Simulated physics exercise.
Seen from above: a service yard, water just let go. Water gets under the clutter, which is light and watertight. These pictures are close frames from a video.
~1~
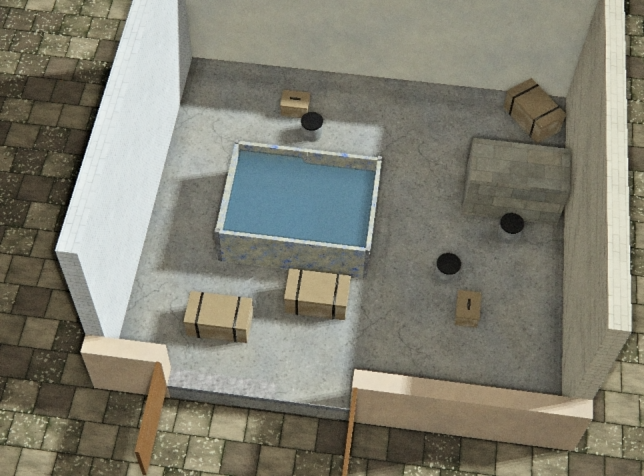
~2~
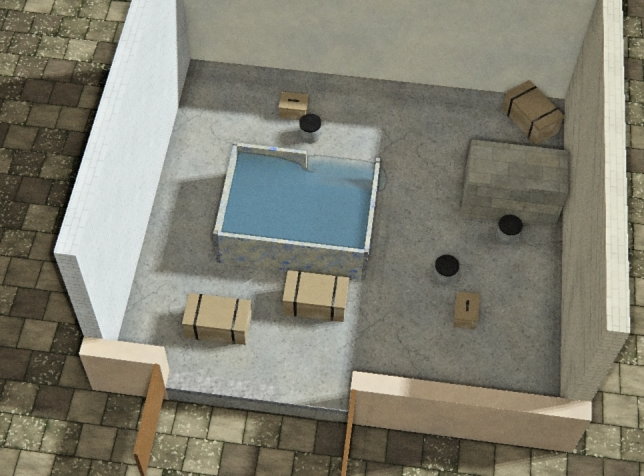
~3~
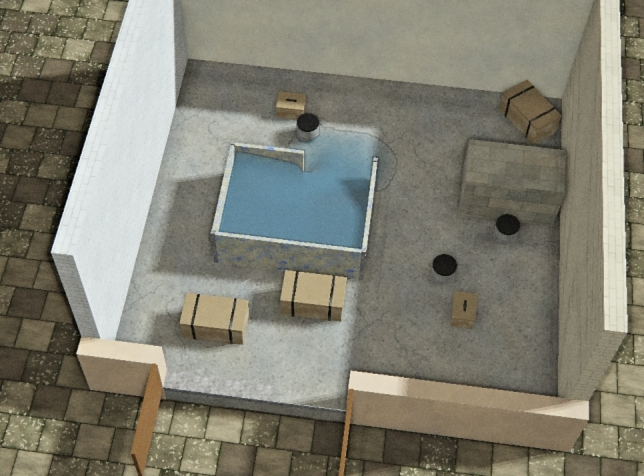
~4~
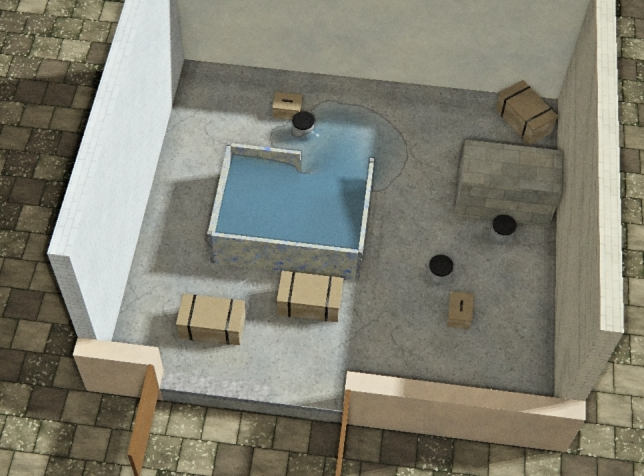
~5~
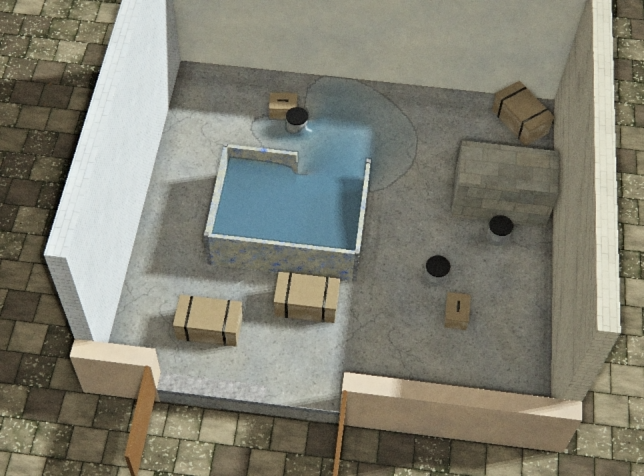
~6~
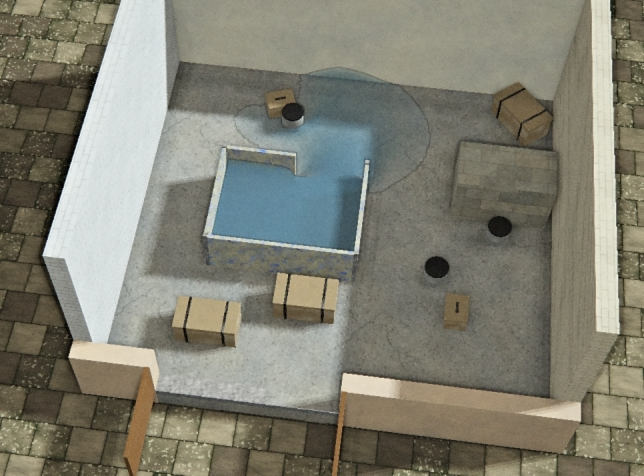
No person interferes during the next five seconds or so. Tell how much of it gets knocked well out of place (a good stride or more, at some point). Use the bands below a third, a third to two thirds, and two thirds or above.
It falls a third to two thirds.
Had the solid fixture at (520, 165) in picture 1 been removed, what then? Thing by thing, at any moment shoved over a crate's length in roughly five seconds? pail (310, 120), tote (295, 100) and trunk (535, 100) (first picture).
Going through them in order: First got well clear, second got well clear, third got well clear.
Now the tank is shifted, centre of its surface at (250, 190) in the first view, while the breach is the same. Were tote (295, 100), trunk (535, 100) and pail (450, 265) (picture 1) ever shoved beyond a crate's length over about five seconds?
Item one travelled far enough, item two travelled far enough, item three not displaced far.
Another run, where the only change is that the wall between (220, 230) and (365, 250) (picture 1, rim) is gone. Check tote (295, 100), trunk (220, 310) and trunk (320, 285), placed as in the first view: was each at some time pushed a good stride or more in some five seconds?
Well, in order they come out as below the mark, over the mark and over the mark.
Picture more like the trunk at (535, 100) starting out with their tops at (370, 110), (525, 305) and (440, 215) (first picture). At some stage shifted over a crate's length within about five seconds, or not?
Here's the rundown: Sent far off, never gets far, and finally never gets far.
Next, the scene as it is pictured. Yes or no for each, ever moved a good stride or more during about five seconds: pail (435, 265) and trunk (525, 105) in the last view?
First one: Below that mark; second one: The full distance.
A moment on, 0 of 8 are well off their spots; 0 afloat.
Next, 2 of 8 are well off their spots; 0 afloat.
Later, 3 of 8 are well off their spots; 1 afloat.
In the end, 3 of 8 are well off their spots, and 3 have been at some point; 1 afloat.
